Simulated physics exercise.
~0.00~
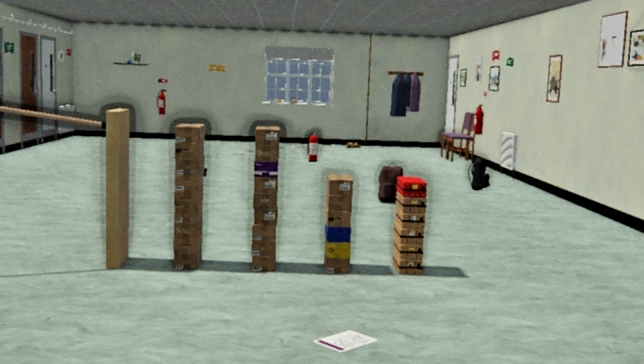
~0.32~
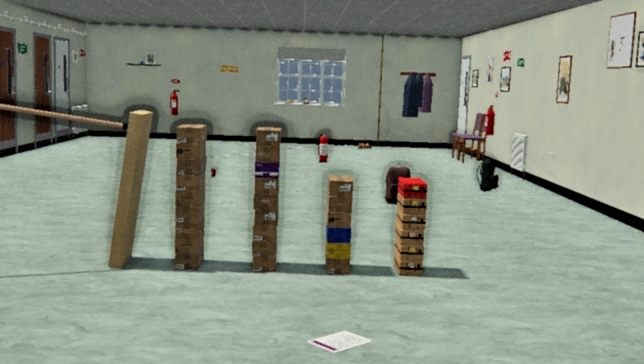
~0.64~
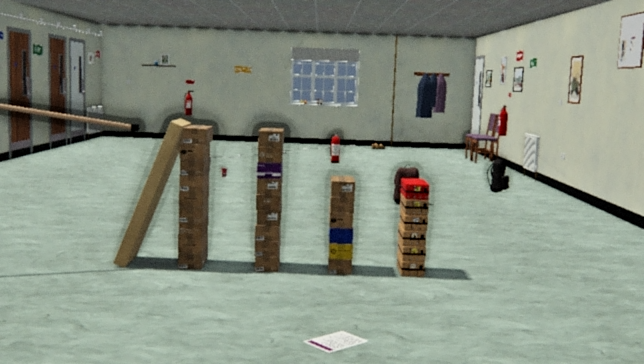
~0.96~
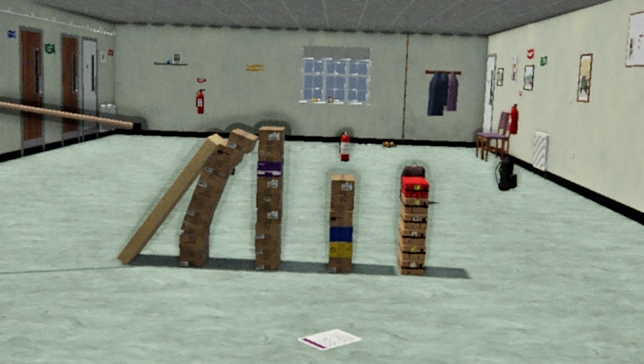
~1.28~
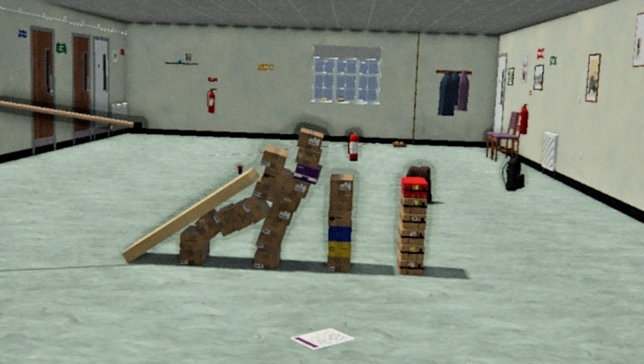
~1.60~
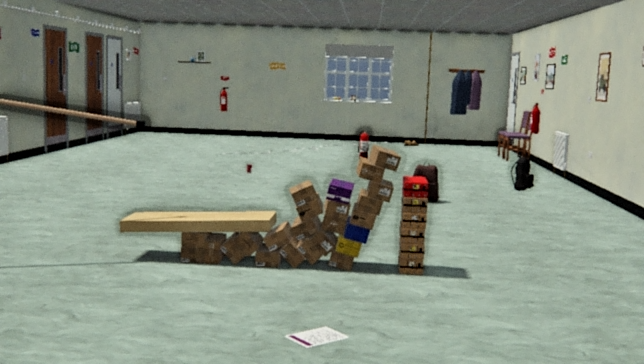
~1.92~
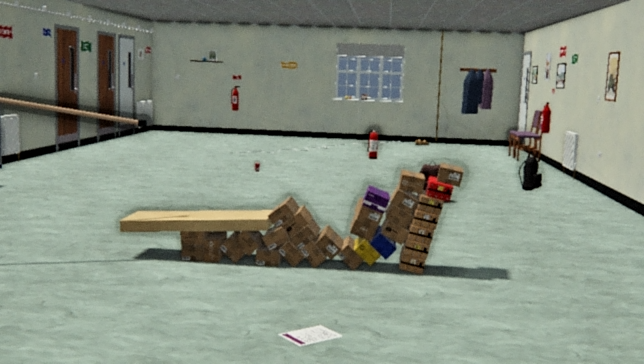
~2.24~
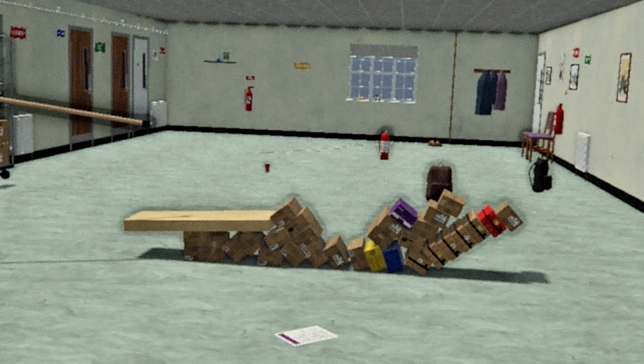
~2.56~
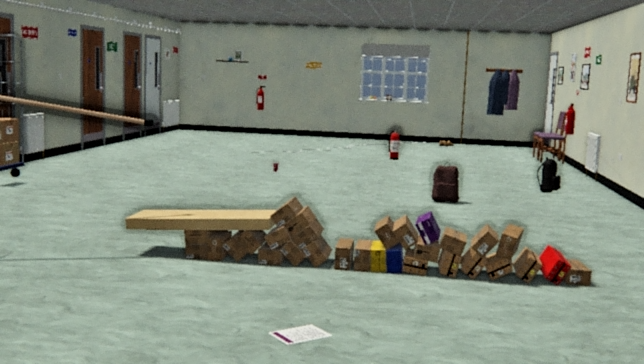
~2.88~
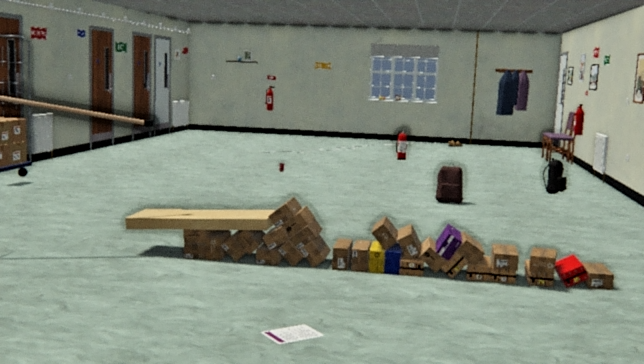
Four tall stacks of brown boxes stand in a row behind an upright wooden board at the left, in a large pale room seen from the front, with a window and fire extinguisher beyond. A purple box sits high in the third column from the right, blue above yellow in the next, and red tops the last. The board tips right into the first stack, which buckles into the second. The collapse runs rightward through every column as the view drifts slightly. Finally the board lies flat across fallen boxes, with purple atop the heap and red at the far right.
